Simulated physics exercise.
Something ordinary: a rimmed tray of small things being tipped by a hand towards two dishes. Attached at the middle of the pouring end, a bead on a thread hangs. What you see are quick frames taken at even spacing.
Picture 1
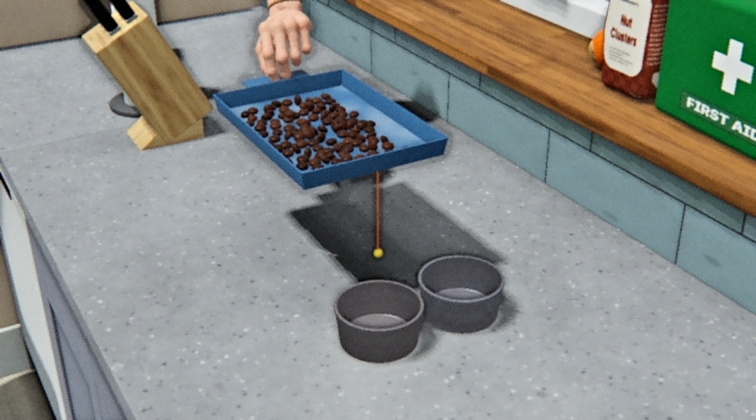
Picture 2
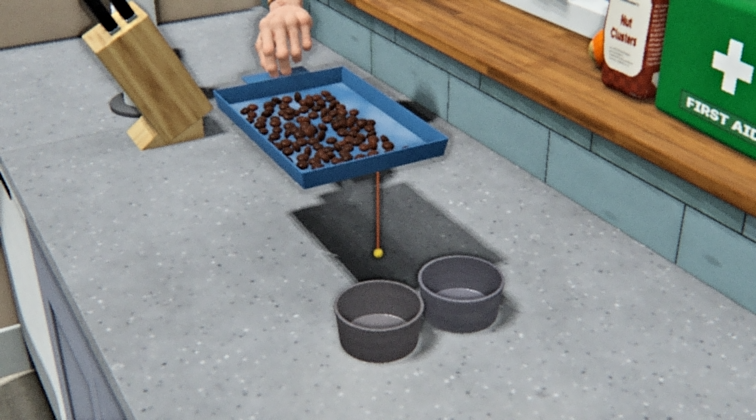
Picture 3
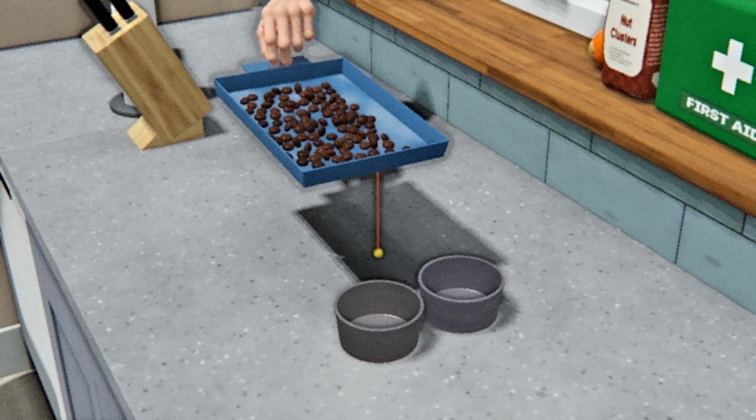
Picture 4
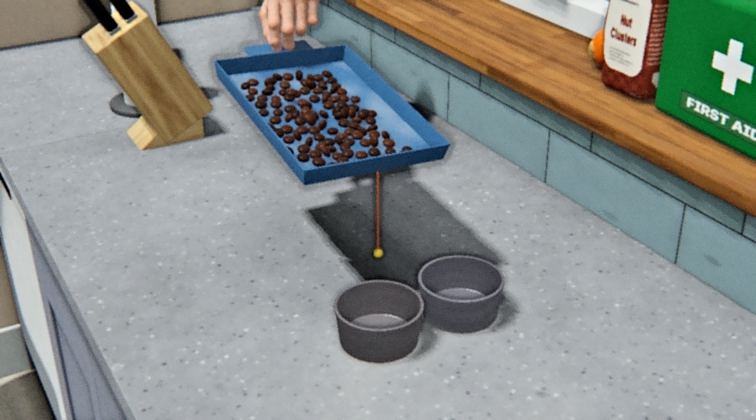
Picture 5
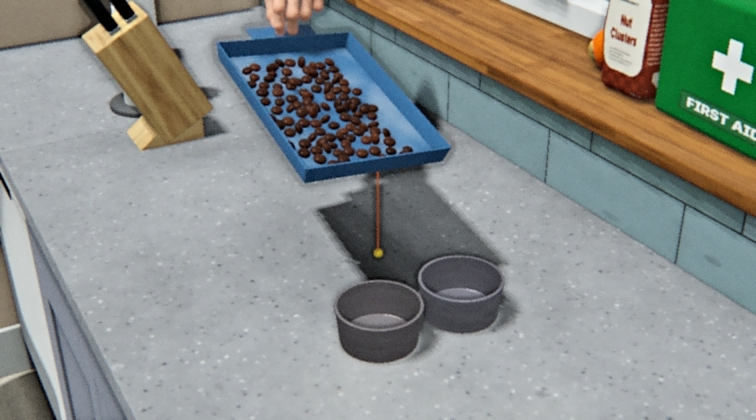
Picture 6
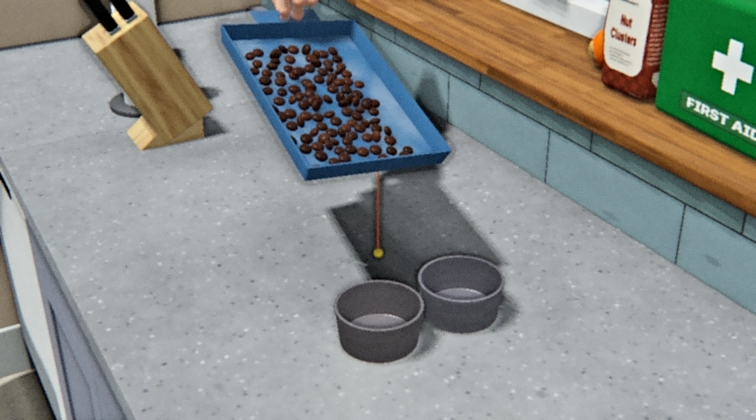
On a speckled grey counter, a hand holds a blue tray of small brown pieces near two dark round dishes, a yellow bead hanging from its front edge, and gradually raises the back of the tray, tilting it towards them.
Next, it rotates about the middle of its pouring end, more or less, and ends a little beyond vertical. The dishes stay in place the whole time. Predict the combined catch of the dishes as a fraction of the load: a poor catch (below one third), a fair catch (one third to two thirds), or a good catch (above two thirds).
A fair catch.
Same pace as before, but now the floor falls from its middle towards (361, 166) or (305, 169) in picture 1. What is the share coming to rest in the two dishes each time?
Case one 70 %; case two 0 %.
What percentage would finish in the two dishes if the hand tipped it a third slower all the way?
About 50 %.
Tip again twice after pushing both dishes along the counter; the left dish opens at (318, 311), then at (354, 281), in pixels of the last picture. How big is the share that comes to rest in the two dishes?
Trial 1 around 20 percent, trial 2 around 70 percent.
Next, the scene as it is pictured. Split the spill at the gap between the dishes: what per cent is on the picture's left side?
About 40 per cent.
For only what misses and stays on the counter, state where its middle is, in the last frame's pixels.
Look around pixel (442, 282).
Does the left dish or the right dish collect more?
That would be the right-hand one.
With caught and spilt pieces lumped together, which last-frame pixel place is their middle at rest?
The centre settles at about (451, 299).
Soon after the last picture, tray tipped steeply; nearly all on the tray; a stray few in the air.
A little later, tray tipped past a quarter turn; about a quarter on the tray; a stray few in the left dish; about a quarter in the right dish; about a third outside both; about a quarter in the air.
Later still, tray tipped past a quarter turn; a small part in the left dish; about a third in the right dish; about half outside both.
At rest, tray tipped past a quarter turn; a small part in the left dish; about a third in the right dish; about half outside both.
